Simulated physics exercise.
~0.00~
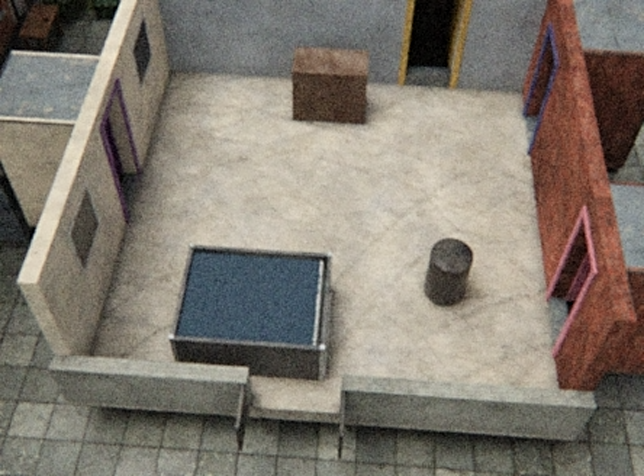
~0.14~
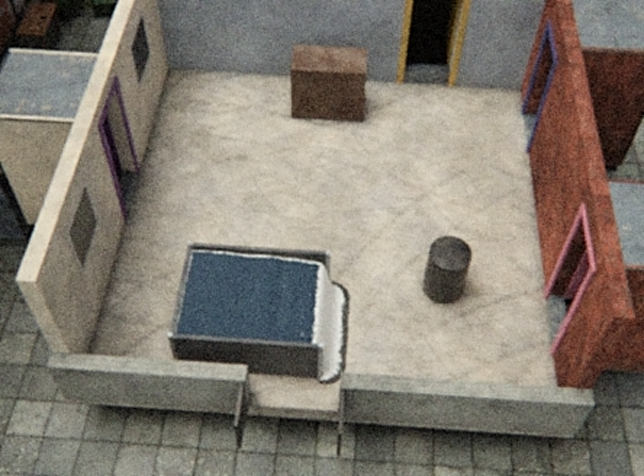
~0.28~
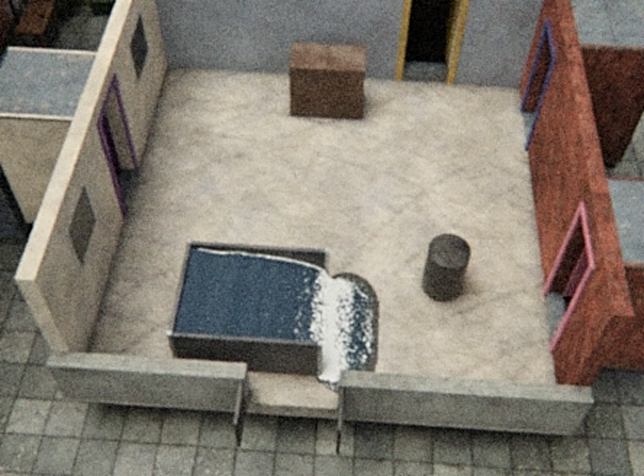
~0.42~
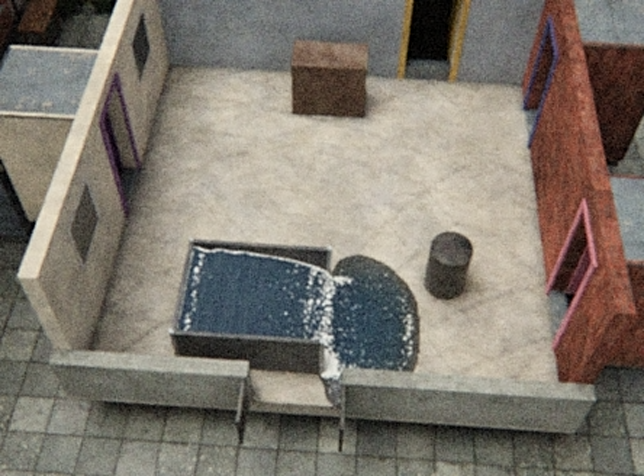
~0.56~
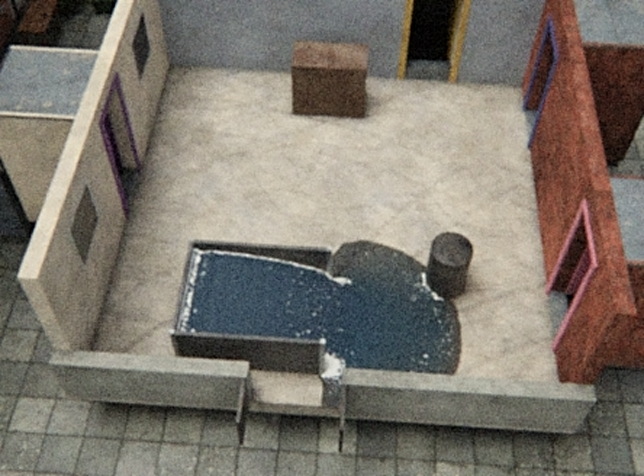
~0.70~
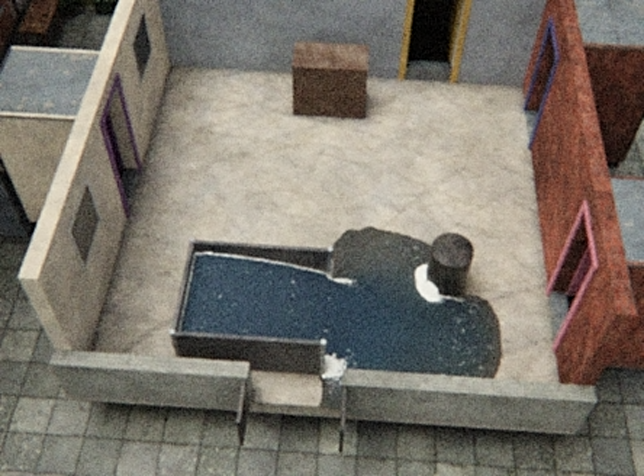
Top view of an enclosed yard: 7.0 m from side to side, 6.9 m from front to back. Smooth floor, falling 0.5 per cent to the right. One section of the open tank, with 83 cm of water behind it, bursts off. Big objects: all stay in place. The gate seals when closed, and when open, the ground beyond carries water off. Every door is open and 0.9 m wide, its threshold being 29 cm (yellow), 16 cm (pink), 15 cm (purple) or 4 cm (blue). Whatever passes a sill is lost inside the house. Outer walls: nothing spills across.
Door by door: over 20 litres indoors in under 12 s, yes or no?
Yellow door: No, pink door: Yes, purple door: No, blue door: Yes.
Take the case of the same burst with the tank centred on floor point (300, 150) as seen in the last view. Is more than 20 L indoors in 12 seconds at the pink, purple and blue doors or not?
Pink stays inside, purple stays inside, blue goes beyond, judged against that limit.
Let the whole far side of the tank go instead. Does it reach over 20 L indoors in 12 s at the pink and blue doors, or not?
Log - pink: Threshold not reached, blue: Threshold topped.
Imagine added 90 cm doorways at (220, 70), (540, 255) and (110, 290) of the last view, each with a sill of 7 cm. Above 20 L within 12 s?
In sequence the answers are less than that, more than that and less than that.
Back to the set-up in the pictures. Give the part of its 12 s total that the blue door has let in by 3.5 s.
Around 5 percent.
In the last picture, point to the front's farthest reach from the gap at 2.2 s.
Somewhere near pixel (522, 147).
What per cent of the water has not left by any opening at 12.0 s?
Still there: Roughly 80 %.
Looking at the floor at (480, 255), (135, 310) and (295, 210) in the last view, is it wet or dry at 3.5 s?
Status of the three spots: Inundated, free of it, free of it.
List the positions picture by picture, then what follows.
The first frame shows the open tank at (254, 298) is whole and still, 83 cm deep.
In the second frame, the front is at a hidden place, 0.8 m from the gap at (322, 321); 0.4 m2 of floor is under water; 83 cm left at the back of the open tank.
In the third frame, the front is at (356, 279), 1.1 m from the gap at (321, 320); 1.4 m2 of floor is under water; 83 cm left at the back of the open tank.
In the fourth frame, the front is at (403, 286), 1.5 m from the gap at (324, 319); 2.8 m2 of floor is under water; 77 cm left at the back of the open tank.
In the fifth frame, water pours out at (324, 320) and has run 2.0 m, to (455, 356); typically 9 cm deep outside, 70 cm at the open tank's back.
In the sixth frame, the front is at (495, 360), 2.6 m from the gap at (324, 320); 6.0 m2 of floor is under water; 71 cm left at the back of the open tank.
After 1.4 s water covers 25 % of the floor and is deepest (52 cm) near (552, 407); yellow door not reached, pink door 28 cm at the sill, 38 L in, purple door not reached, blue door not reached.
After 2.2 s water covers 30 % of the floor and is deepest (52 cm) near (551, 396); yellow door not reached, pink door 36 cm at the sill, 138 L in, purple door not reached, blue door not reached.
After 3.5 s water covers 45 % of the floor and is deepest (26 cm) near (551, 396); yellow door 3 cm at the sill, 0 L in, pink door 25 cm at the sill, 236 L in, purple door not reached, blue door 9 cm at the sill, 5 L in.
After 7.0 s water covers 70 % of the floor and is deepest (18 cm) near (424, 82); yellow door 15 cm at the sill, 0 L in, pink door 9 cm at the sill, 253 L in, purple door not reached, blue door 11 cm at the sill, 58 L in.
After 12.0 s water covers 95 % of the floor and is deepest (8 cm) near (536, 266); yellow door 7 cm at the sill, 0 L in, pink door 4 cm at the sill, 253 L in, purple door 5 cm at the sill, 0 L in, blue door 8 cm at the sill, 160 L in.
